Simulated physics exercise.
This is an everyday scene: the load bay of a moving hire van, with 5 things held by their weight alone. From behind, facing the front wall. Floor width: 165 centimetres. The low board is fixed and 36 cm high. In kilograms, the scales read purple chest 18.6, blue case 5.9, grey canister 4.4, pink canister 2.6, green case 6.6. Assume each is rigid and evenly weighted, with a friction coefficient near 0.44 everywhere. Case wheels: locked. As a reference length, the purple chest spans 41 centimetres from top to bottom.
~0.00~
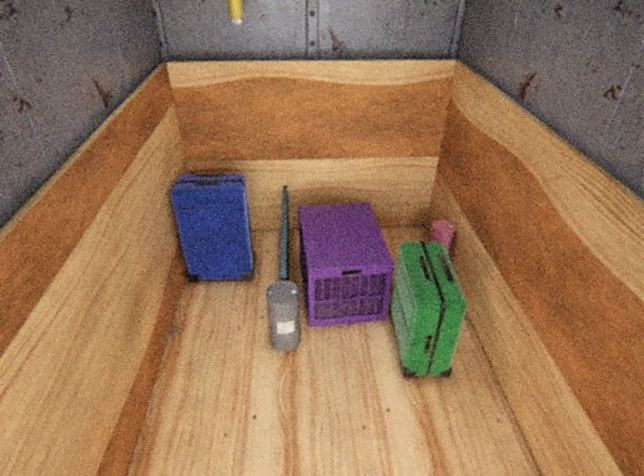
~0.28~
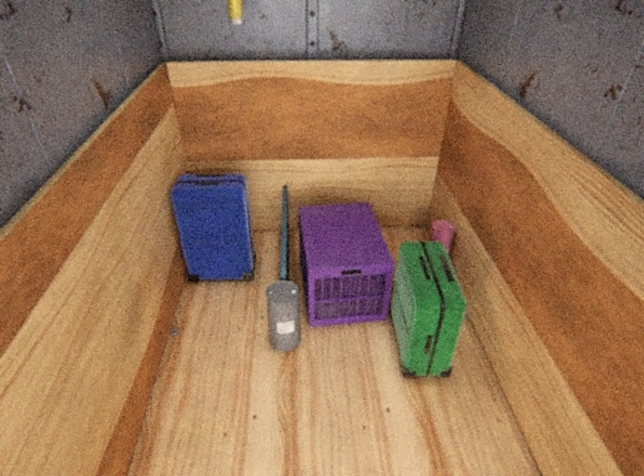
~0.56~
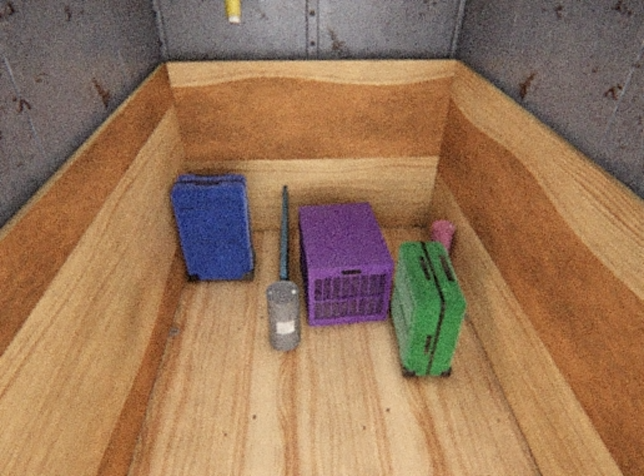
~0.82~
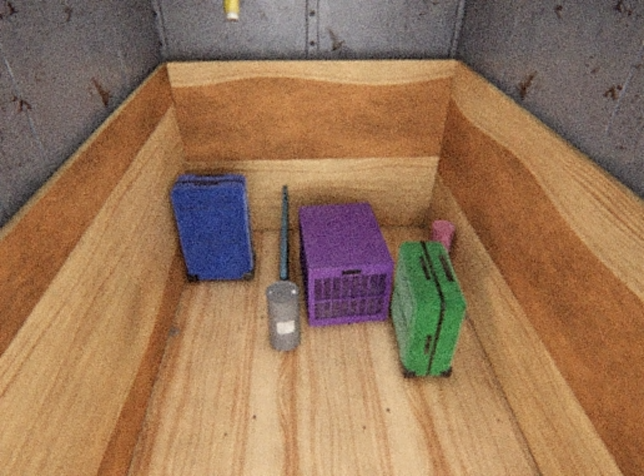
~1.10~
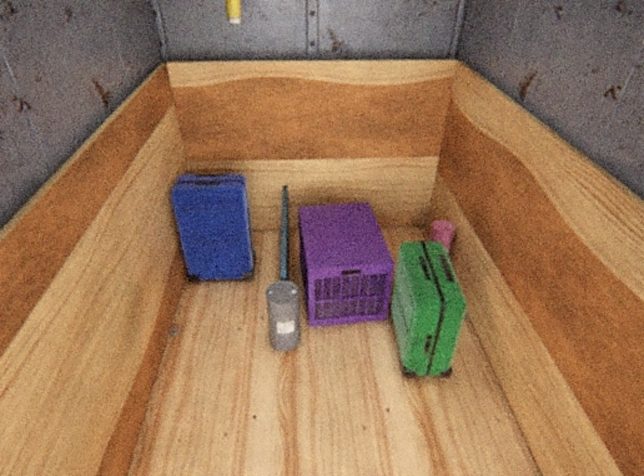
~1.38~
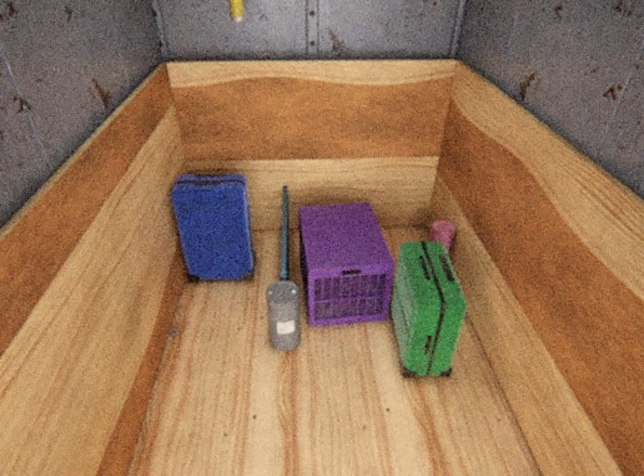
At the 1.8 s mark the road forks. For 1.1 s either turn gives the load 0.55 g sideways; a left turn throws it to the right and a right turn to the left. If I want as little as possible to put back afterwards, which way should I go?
Go left.
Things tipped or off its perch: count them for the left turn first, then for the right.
A left turn gives 1, a right turn gives 2.
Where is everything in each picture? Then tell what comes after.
In the first frame, steady run; purple chest (341, 261); blue case (217, 229).
In the second frame, force 0.22 g backwards; green case (424, 307); grey canister (284, 316).
In the third frame, force 0.31 g backwards; green case (424, 307).
In the fourth frame, force 0.31 g backwards; grey canister (284, 316).
In the fifth frame, steady run; green case (424, 307); grey canister (284, 316).
In the sixth frame, steady run; purple chest (341, 261); blue case (217, 229).
Turning left. At 2.28 s, force 0.55 g right; blue case slid 4 cm near (223, 229); purple chest slid 4 cm near (347, 261); grey canister slid 4 cm.
After 2.58 s, force 0.55 g right; purple chest slid 18 cm near (372, 260); blue case slid 18 cm near (247, 228); grey canister leaning 13°.
After 2.78 s, force 0.27 g right; purple chest slid 27 cm near (387, 257); blue case slid 19 cm near (248, 228); grey canister leaning 66°.
At rest (3.5 s), tipped over in the van, grey canister; not toppled but over 15 cm from the start, purple chest, blue case and green case; the last one in place, give or take 15 cm. In the last view, purple chest near (387, 257), blue case near (248, 228).
Turning right instead, grey canister and pink canister tipped over or off its perch, 2 of 5 in all.
